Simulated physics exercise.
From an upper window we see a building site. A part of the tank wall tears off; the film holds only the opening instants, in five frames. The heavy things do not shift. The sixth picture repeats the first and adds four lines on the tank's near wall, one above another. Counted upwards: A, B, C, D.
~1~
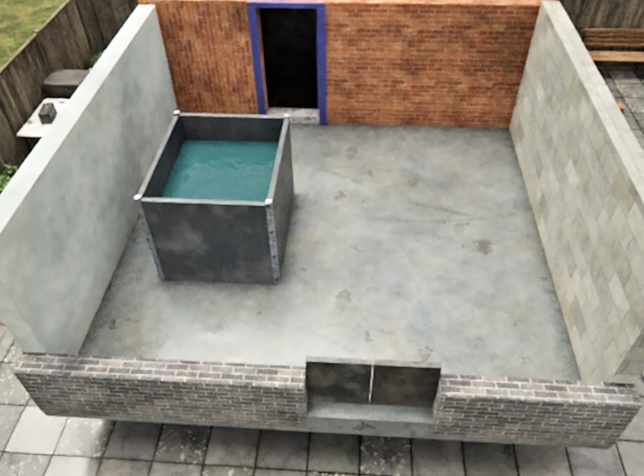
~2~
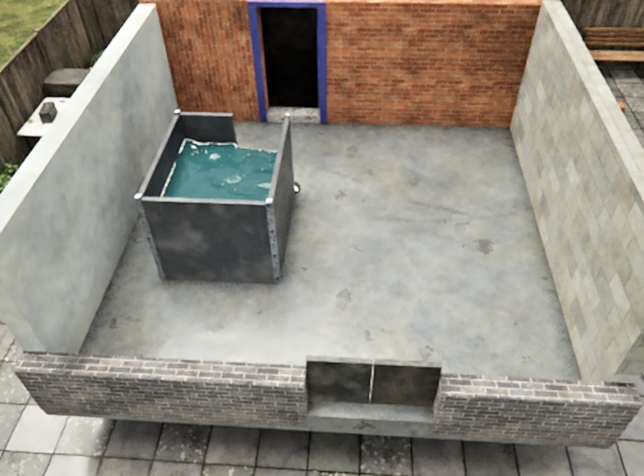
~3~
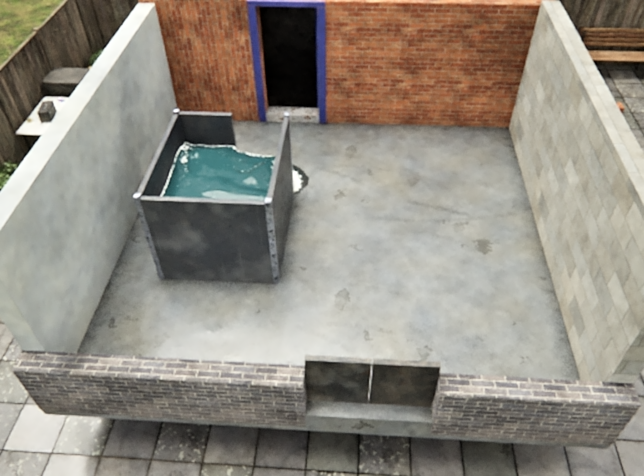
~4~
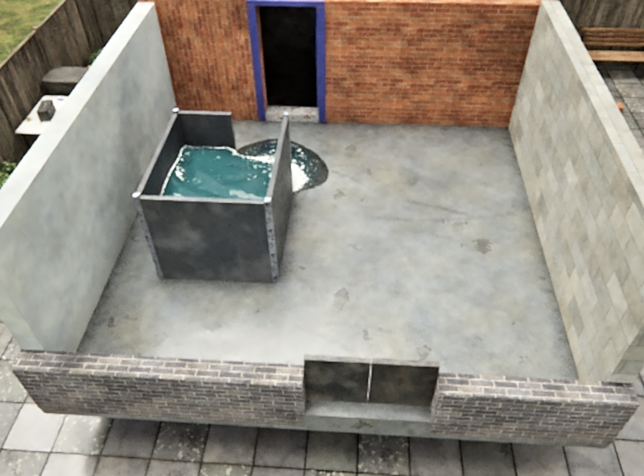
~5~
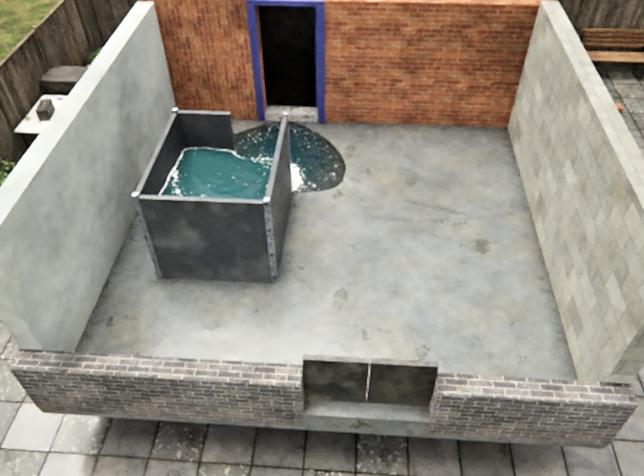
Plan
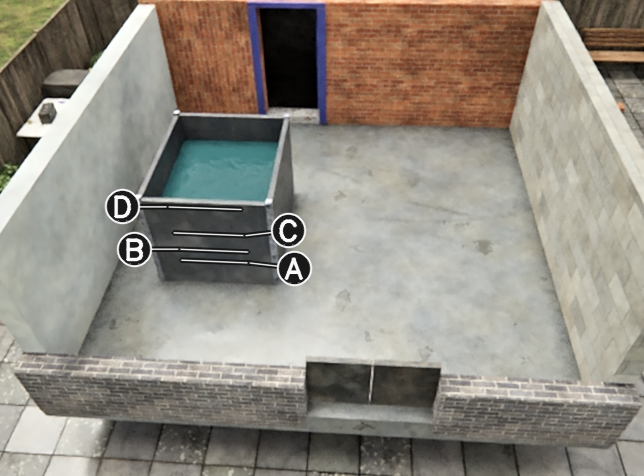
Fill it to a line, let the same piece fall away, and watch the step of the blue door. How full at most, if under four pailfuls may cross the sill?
The answer is line A.
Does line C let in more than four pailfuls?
Yes.
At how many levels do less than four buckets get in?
One of them.
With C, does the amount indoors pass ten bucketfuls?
Yes.
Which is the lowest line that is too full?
B it is.
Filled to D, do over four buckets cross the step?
Yes.
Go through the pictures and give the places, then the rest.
Water in the tank at rest, its middle at (223, 179); foot of the blue doorway at (293, 123); shut gate at (373, 367), in the first picture.
Water covers 1 % of the ground, its front hidden from here, in the second picture.
Water covers 2 % of the ground, its front hidden from here, in the third picture.
In the fourth picture, 6 % of the ground under water, visible out to (314, 162).
In the fifth picture, 11 % of the ground under water, visible out to (327, 146).
In white, A at (215, 261); B at (213, 250); C at (209, 234); D at (203, 208); from the bottom up A, B, C, D.
Choosing A, a bucket or two gets in.
Choosing B, about 11 bucketfuls get in.
Choosing C, dozens of bucketfuls pour in.
Choosing D, dozens of bucketfuls pour in.
